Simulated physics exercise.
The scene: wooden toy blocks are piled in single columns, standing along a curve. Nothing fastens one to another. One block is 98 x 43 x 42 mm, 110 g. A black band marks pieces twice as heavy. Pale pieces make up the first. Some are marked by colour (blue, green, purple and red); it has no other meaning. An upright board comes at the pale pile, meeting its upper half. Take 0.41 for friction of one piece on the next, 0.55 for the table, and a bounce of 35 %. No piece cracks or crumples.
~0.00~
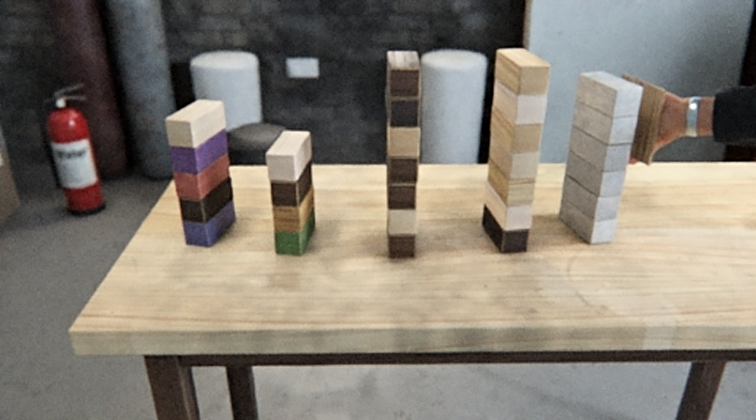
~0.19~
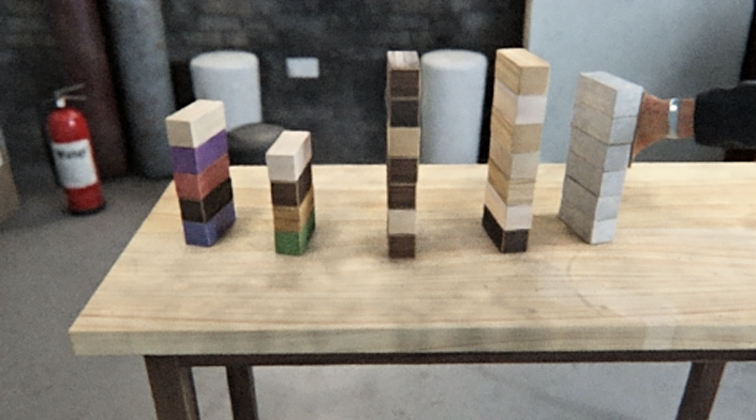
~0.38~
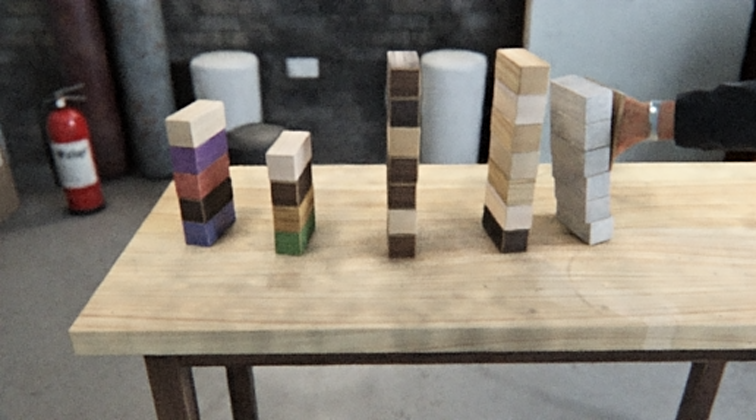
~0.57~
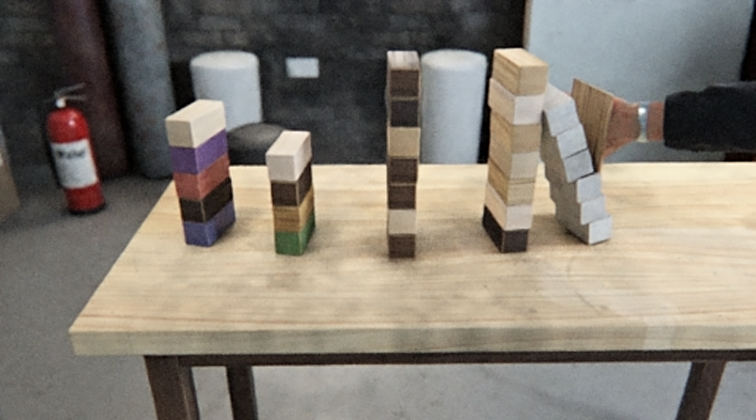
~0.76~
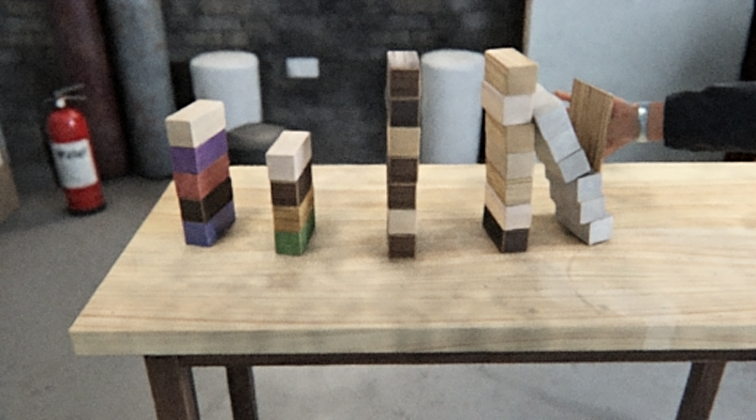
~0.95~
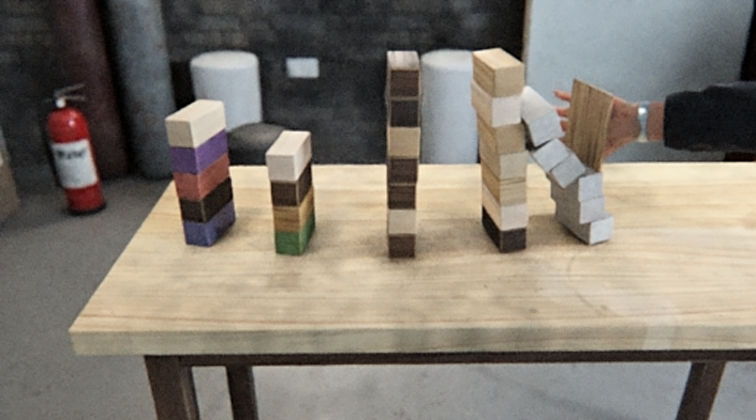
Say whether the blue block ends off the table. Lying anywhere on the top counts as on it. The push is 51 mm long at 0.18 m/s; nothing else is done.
It remains on top.
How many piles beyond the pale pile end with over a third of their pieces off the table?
1 in all.
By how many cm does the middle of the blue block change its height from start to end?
About 0 cm lower.
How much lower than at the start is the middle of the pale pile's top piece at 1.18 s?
About 12 cm.
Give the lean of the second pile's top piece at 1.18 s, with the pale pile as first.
Roughly 20° from upright.
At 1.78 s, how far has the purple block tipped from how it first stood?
About 40°.
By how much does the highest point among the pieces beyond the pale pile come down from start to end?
Some 19 cm lower.
After 1.18 s, 3 of the pale pile down; none of the 23 other blocks off the table, 8 disturbed; blue block unmoved.
After 1.44 s, 3 of the pale pile down; none of the 23 other blocks off the table, 15 disturbed; blue block unmoved.
After 1.78 s, 3 of the pale pile down; none of the 23 other blocks off the table, 23 disturbed; blue block leaning 38°; red block leaning 38°, 16 mm lower.
After 2.32 s, 3 of the pale pile down; 4 of the 23 other blocks off the table; blue block on its side; purple block on its side.
At rest (3.5 s), 3 of the pale pile down; 4 of the 23 other blocks off the table; blue block on its side; purple block upside down; red block on its side. As the last picture would show them, middles, blue block near (182, 216).
